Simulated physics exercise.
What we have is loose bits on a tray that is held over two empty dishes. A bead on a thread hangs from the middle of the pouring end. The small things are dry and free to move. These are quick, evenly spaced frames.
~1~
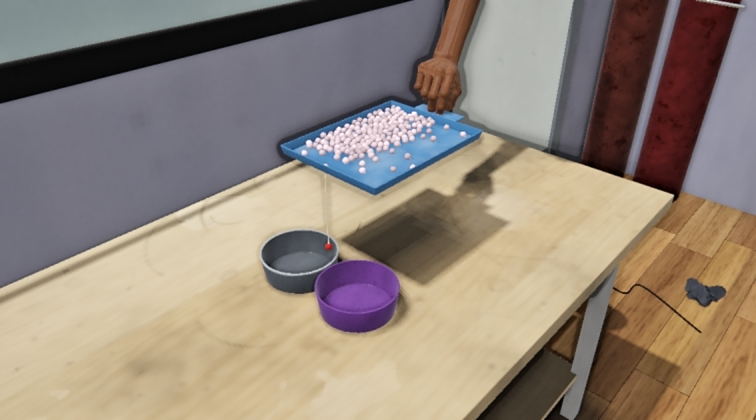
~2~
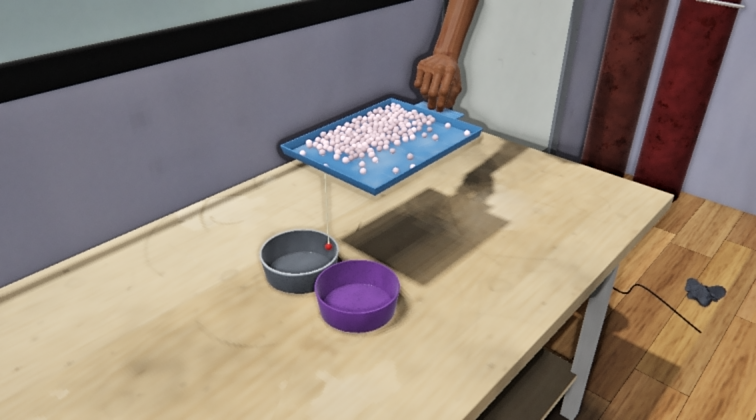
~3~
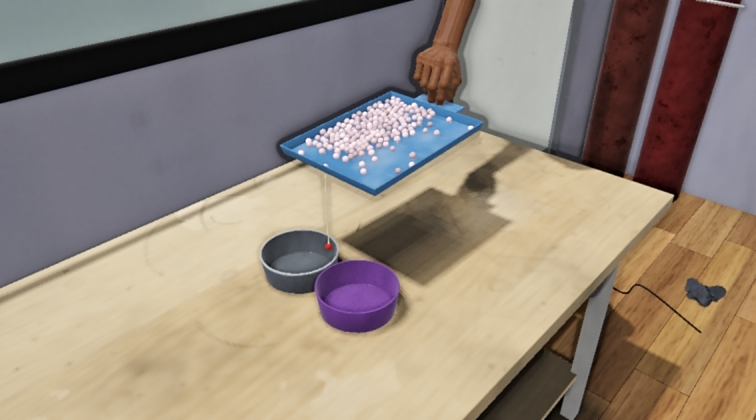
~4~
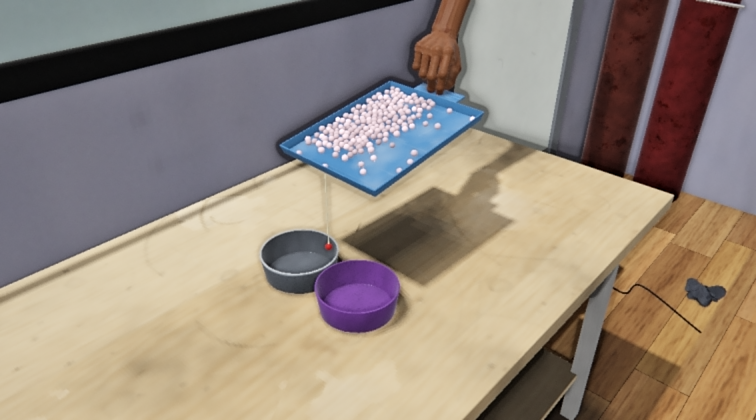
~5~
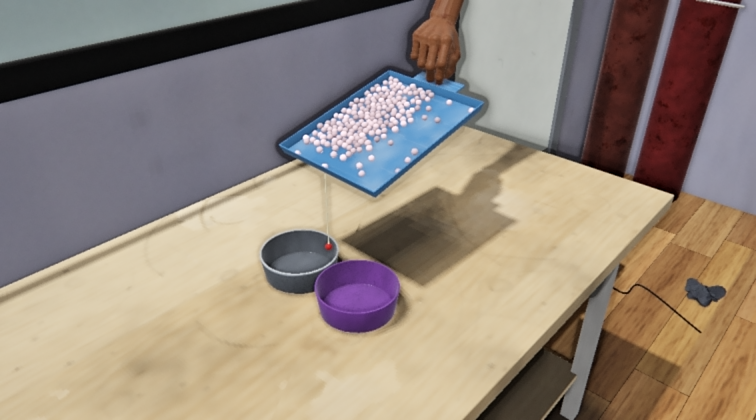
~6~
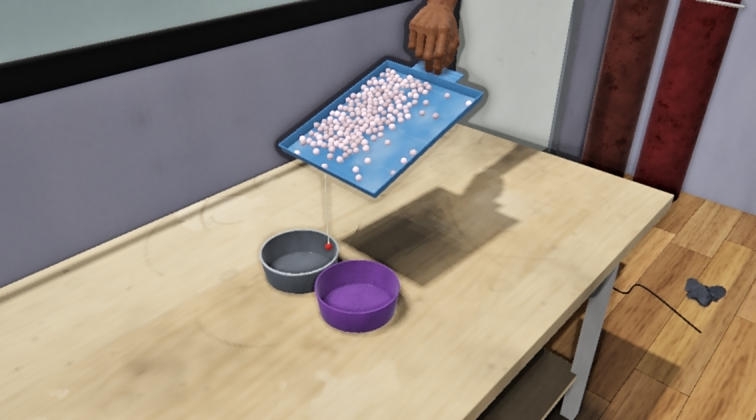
In this clip, a hand holds a blue tray of small pale pink beads above a grey dish and a purple dish on a wooden table, then gradually raises the handle end, and the beads begin shifting down the slanting tray.
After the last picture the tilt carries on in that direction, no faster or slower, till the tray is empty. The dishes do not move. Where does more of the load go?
More goes to the right dish.
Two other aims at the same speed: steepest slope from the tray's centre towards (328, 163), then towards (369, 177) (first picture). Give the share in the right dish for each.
The first gives 0 %, the second 90 %.
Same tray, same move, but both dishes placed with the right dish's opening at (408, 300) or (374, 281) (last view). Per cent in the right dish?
The first gives 10 %, the second 40 %.
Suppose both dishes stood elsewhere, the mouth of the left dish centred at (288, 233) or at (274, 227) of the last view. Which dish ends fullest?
One: The dish on the right. Two: The dish on the right.
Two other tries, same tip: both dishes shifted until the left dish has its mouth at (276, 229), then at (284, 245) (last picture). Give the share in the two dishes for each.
About 40 and 80 per cent.
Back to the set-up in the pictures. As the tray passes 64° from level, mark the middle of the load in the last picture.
Roughly at (336, 183).
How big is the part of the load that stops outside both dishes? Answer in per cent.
Near 30 %.
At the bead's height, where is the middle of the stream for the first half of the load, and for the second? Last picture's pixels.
Early half (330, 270), late half (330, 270).
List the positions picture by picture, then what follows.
In the first frame, corners of the pouring end near (284, 145) and (375, 186), level; middle of the load near (375, 132), sugar pearls; left dish near (270, 278); right dish near (328, 316); bead on its thread near (329, 247).
In the second frame, corners of the pouring end near (284, 145) and (375, 187), level; middle of the load near (375, 131).
In the third frame, corners of the pouring end near (284, 145) and (375, 187), tipped barely, lowest at the right corner; middle of the load near (375, 126), only a few on the move.
In the fourth frame, corners of the pouring end near (283, 145) and (374, 188), tipped a little, lowest at the right corner; middle of the load near (375, 121), a little on the move.
In the fifth frame, corners of the pouring end near (282, 144) and (374, 190), tipped a little, lowest at the right corner; middle of the load near (373, 115), a little on the move.
In the sixth frame, corners of the pouring end near (282, 144) and (374, 191), tipped clearly, lowest at the right corner; middle of the load near (370, 112), all but a few on the move; left dish near (270, 278); right dish near (328, 316).
Shortly afterwards, tray tipped steeply; near half on the tray; a little in the right dish; a little in the left dish; only a few outside both; near a quarter in the air.
Next, tray tipped past a quarter turn; near half in the right dish; near a quarter in the left dish; near a quarter outside both; a little in the air.
Some moments later, tray tipped past a quarter turn; near half in the right dish; near a quarter in the left dish; near a quarter outside both.
In the end, tray tipped past a quarter turn; near half in the right dish; near a quarter in the left dish; near a quarter outside both.
